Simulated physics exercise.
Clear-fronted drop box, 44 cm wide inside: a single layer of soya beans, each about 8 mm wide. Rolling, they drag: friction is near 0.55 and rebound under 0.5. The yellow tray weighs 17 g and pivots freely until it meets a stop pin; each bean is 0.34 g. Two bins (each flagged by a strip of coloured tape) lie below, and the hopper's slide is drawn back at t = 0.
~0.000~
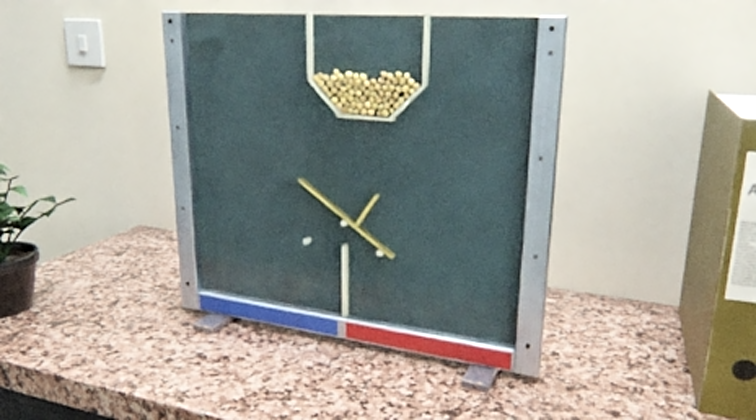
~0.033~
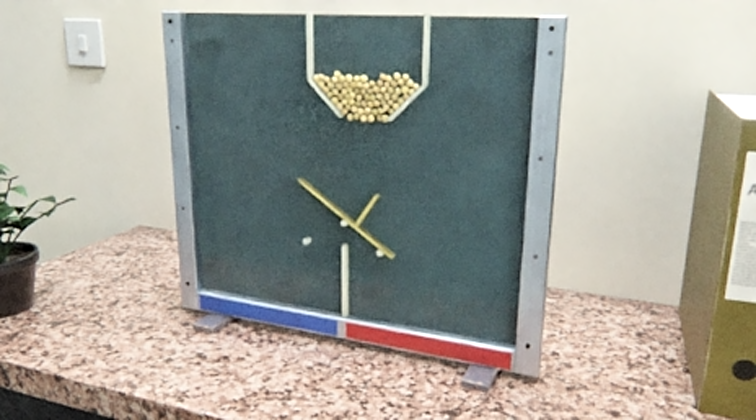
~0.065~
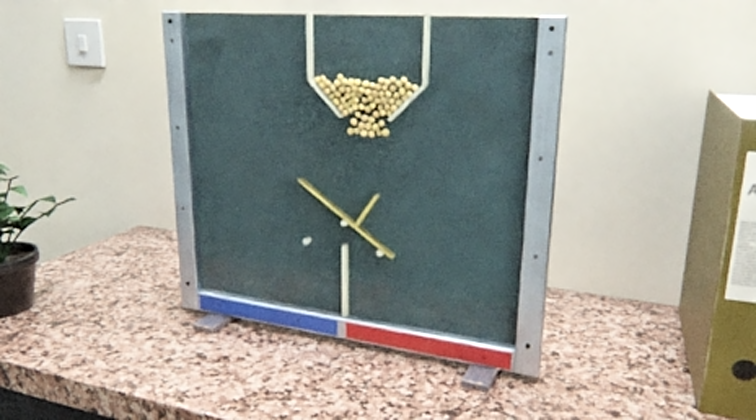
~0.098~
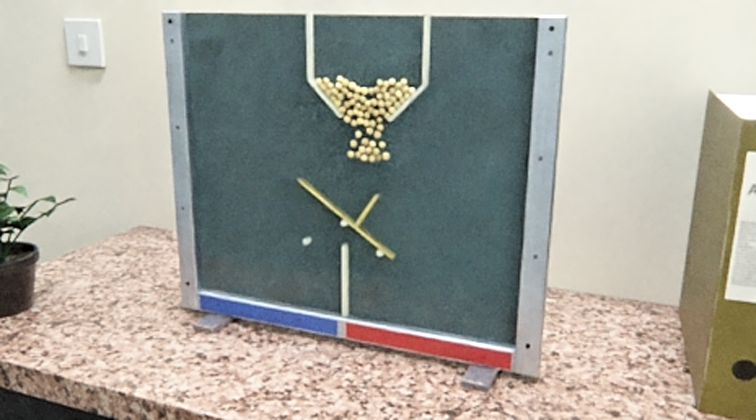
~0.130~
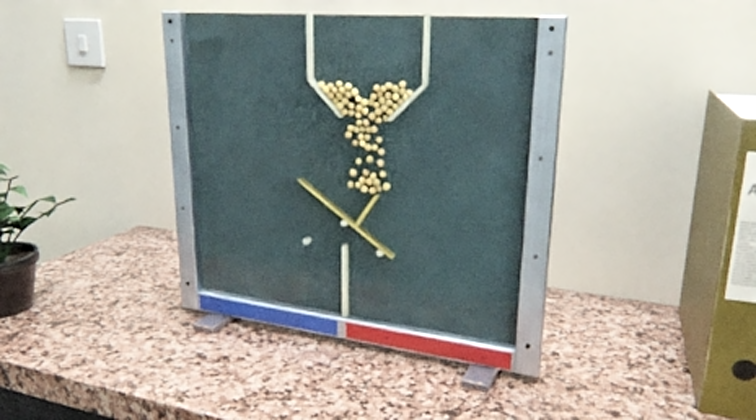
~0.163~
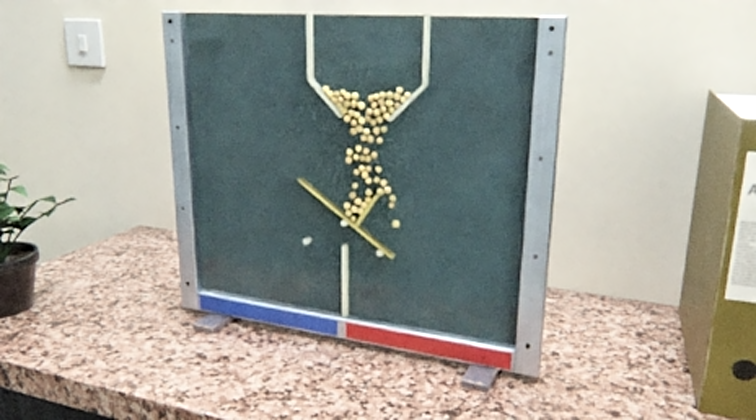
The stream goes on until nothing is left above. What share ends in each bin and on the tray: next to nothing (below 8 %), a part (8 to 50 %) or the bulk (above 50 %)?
One by one: Blue bin receives a negligible amount; red bin receives an intermediate amount; tray receives the predominant amount.
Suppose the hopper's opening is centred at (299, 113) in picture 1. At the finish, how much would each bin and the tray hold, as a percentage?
Blue bin 100, red bin 0, tray 0.
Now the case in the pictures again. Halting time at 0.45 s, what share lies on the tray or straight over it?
70%, give or take.
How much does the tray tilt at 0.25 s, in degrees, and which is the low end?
Tilt: Approx. 35°; low end: Right.
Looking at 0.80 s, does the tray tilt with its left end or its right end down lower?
Right.
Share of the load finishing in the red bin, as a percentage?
Roughly 40 per cent.
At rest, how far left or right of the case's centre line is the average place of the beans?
Offset: About 5 cm, right side.
After 0.25 s, 95 % have left the hopper; tray right end down 34°; on or over it 85 %, past it to the left 0 %, to the right 10 %.
After 0.80 s, 100 % have left the hopper; tray right end down 34°; on or over it 60 %, past it to the left 0 %, to the right 40 %.
At rest by 1.7 s, blue bin 0 %, red bin 40 %, tray 60 %; tray right end down 34°.
